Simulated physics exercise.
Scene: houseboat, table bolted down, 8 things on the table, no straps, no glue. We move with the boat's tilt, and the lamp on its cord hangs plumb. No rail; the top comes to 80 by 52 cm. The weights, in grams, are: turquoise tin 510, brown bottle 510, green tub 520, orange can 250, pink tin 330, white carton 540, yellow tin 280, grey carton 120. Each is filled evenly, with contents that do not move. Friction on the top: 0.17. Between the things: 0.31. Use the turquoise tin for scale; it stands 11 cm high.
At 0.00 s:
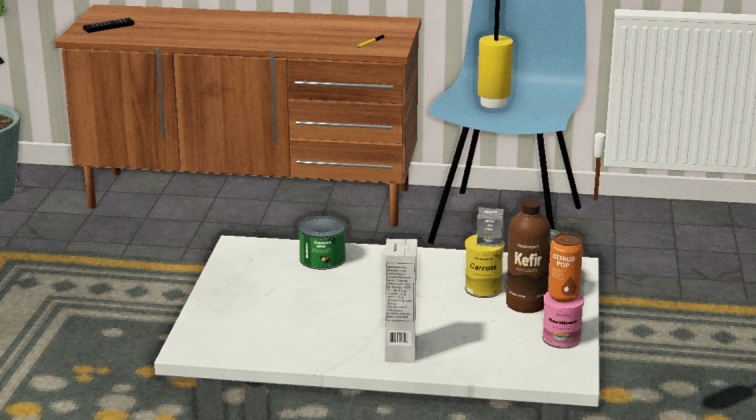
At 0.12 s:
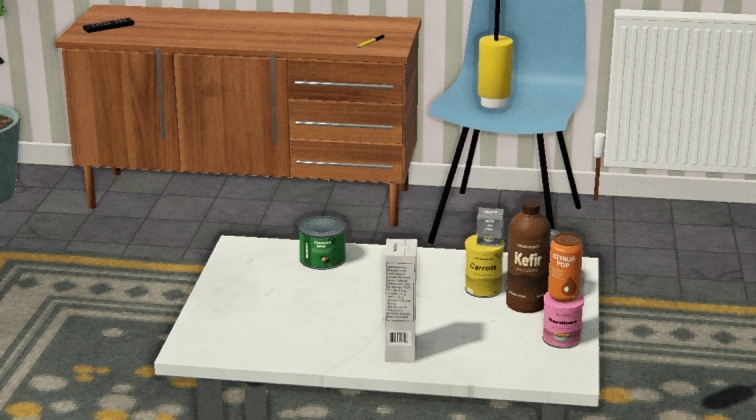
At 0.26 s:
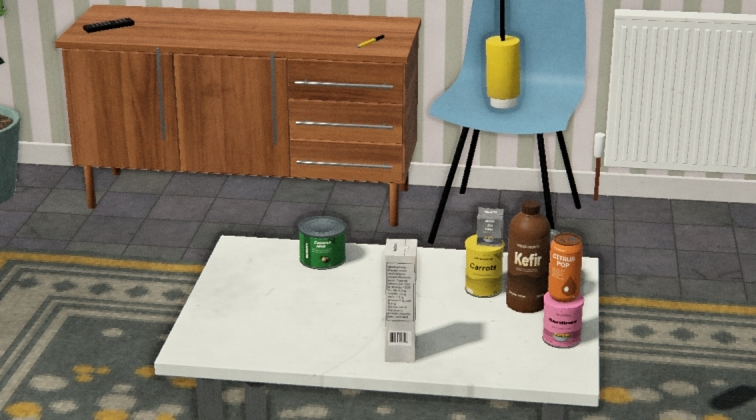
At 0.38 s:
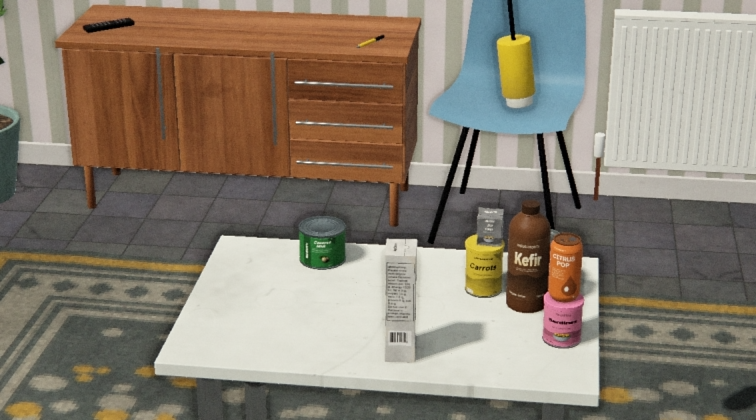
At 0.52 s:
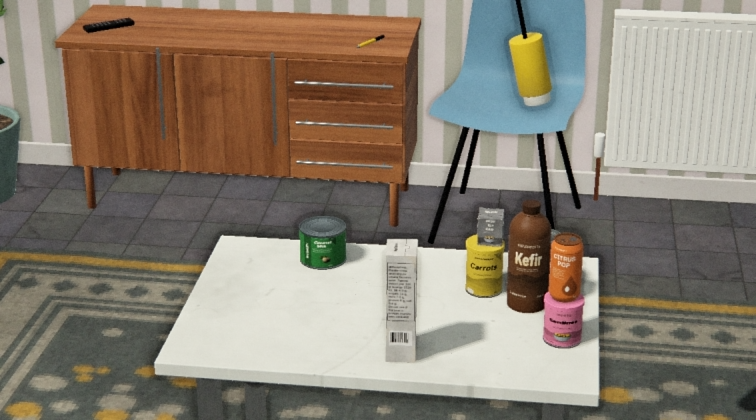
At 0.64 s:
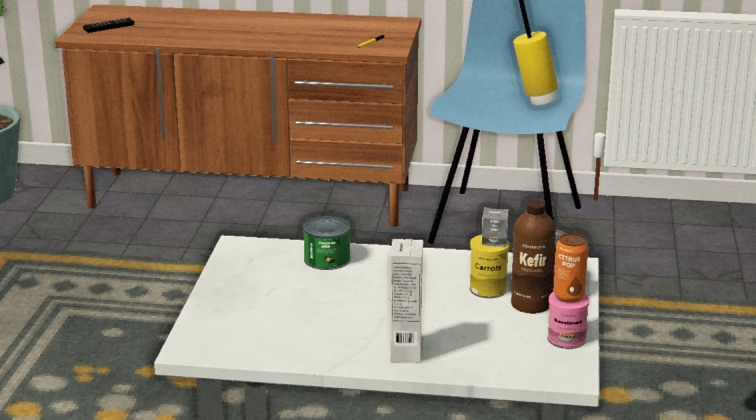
In the video, a yellow lamp on a cord swings gradually to the right in front of a blue chair, while the cans, cartons and brown bottle on a white table barely move until they shift slightly right together.
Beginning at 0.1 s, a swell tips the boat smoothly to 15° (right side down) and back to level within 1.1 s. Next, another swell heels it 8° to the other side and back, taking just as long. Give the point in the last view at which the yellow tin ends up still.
I would say near (539, 270).
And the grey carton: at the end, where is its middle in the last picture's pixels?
Near (546, 230).
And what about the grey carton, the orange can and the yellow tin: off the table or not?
Observed: Grey carton remains in bounds; orange can exits its support; yellow tin remains in bounds.
After 0.84 s, floor tilted 11°, right side down; yellow tin moved 5 cm near (510, 268); white carton moved 5 cm; orange can moved 5 cm.
After 1.14 s, boat level; orange can and pink tin now off the table; yellow tin moved 11 cm near (539, 269); white carton moved 11 cm.
After 1.44 s, floor tilted 3°, left side down; yellow tin moved 11 cm near (539, 270); white carton moved 12 cm; grey carton moved 11 cm.
In the end (2.8 s), off the table, orange can and pink tin; not toppled but over 5 cm from the start, turquoise tin, brown bottle, green tub, white carton, yellow tin and grey carton. In the last view, yellow tin near (539, 270).
